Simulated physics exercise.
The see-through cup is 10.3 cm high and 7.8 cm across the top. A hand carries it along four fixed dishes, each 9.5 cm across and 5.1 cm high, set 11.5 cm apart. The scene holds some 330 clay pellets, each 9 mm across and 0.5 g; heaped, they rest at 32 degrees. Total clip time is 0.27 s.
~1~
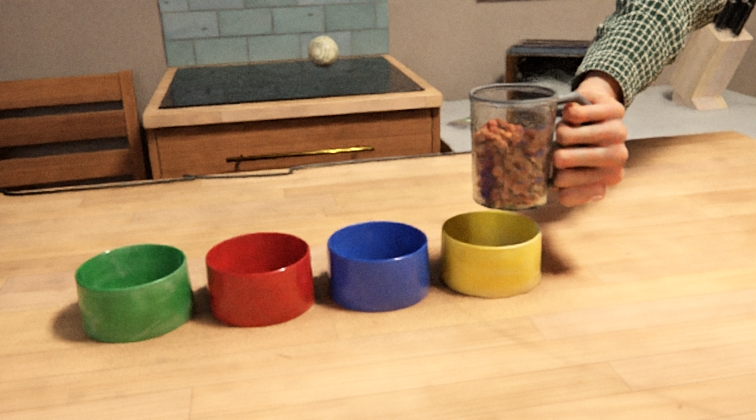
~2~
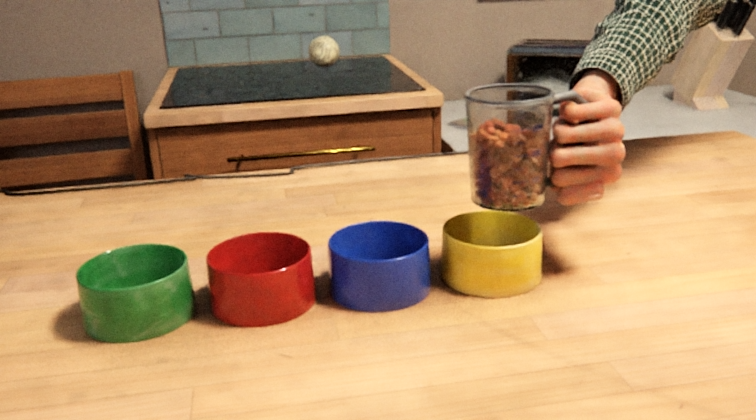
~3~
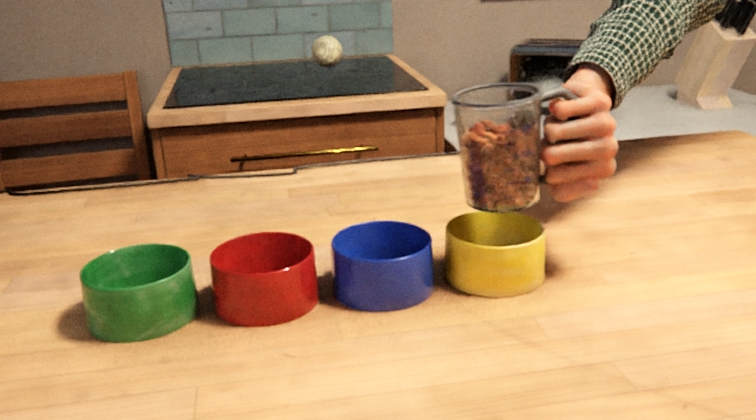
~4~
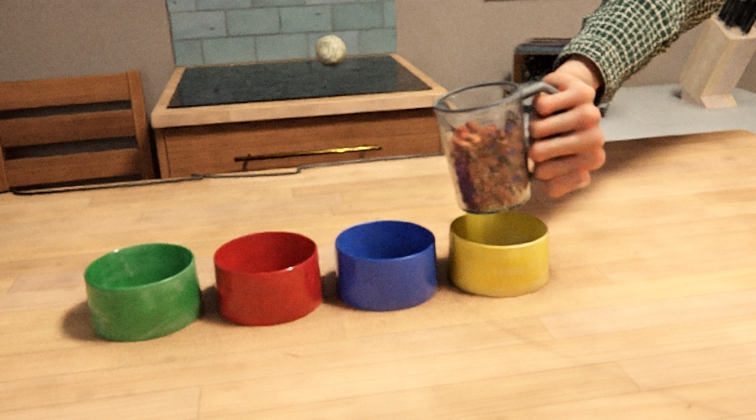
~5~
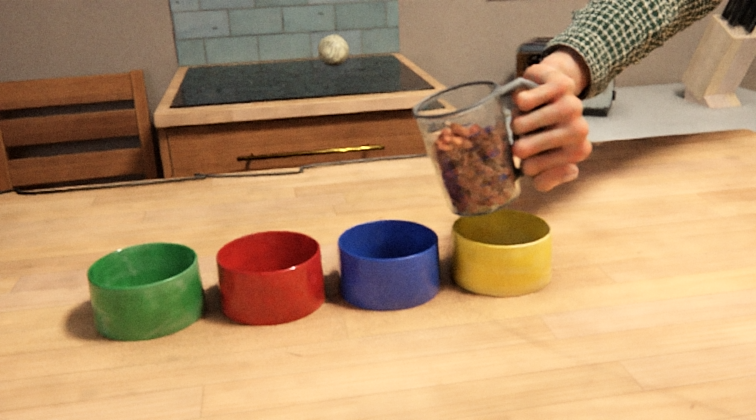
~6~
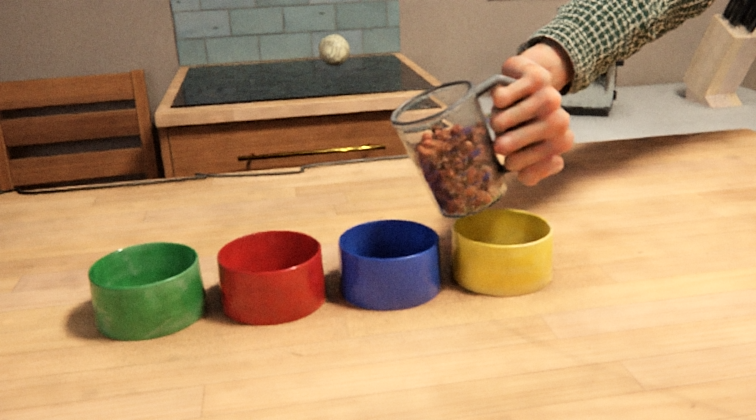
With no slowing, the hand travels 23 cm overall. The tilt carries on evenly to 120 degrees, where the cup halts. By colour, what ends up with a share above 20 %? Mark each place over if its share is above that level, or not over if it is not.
Red: Over, blue: Not over, green: Not over, yellow: Not over, counter: Over.
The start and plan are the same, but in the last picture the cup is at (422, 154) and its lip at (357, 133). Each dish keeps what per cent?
Red 60; blue 0; green 10; yellow 0.
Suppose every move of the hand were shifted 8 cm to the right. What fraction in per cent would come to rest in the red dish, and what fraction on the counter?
The red one would get 60 and the counter 40.
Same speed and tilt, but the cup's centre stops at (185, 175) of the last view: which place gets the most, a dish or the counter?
Green.
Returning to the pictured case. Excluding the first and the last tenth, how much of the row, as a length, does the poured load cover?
About 9 cm.
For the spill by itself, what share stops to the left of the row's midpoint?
Roughly 100 per cent of them.
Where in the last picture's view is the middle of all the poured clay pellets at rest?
Approximately (247, 288) in the last view.
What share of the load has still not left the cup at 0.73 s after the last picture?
Roughly 90 per cent, I'd say.
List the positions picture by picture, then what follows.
The first picture shows cup at (511, 147), tilt 0 degrees, lip at (473, 96), moved 0.0 cm; middle of the pieces at (511, 158); yellow dish at (491, 229); blue dish at (377, 240); red dish at (258, 253); green dish at (132, 266).
The second picture shows cup at (508, 147), tilt 1 degrees, lip at (469, 98), moved 0.4 cm; middle of the pieces at (508, 158).
The third picture shows cup at (500, 148), tilt 5 degrees, lip at (456, 101), moved 1.6 cm; middle of the pieces at (500, 159).
The fourth picture shows cup at (486, 149), tilt 11 degrees, lip at (436, 107), moved 3.3 cm; middle of the pieces at (487, 160).
The fifth picture shows cup at (470, 150), tilt 16 degrees, lip at (415, 114), moved 5.1 cm; middle of the pieces at (473, 161).
The sixth picture shows cup at (453, 151), tilt 22 degrees, lip at (393, 121), moved 6.9 cm; middle of the pieces at (456, 162); yellow dish at (502, 227); blue dish at (389, 239); red dish at (269, 251); green dish at (144, 264).
Then, 0.43 s after the last picture, tilt 69 degrees; cup holds 100 %.
Then, 0.73 s after the last picture, tilt 100 degrees; cup holds 90 %, green 5 %.
Then, 1.11 s after the last picture, tilt 120 degrees; cup holds 25 %, red 50 %, green 5 %.
In the end, red 65 %, blue 0 %, green 5 %, yellow 0 %, counter 30 %.
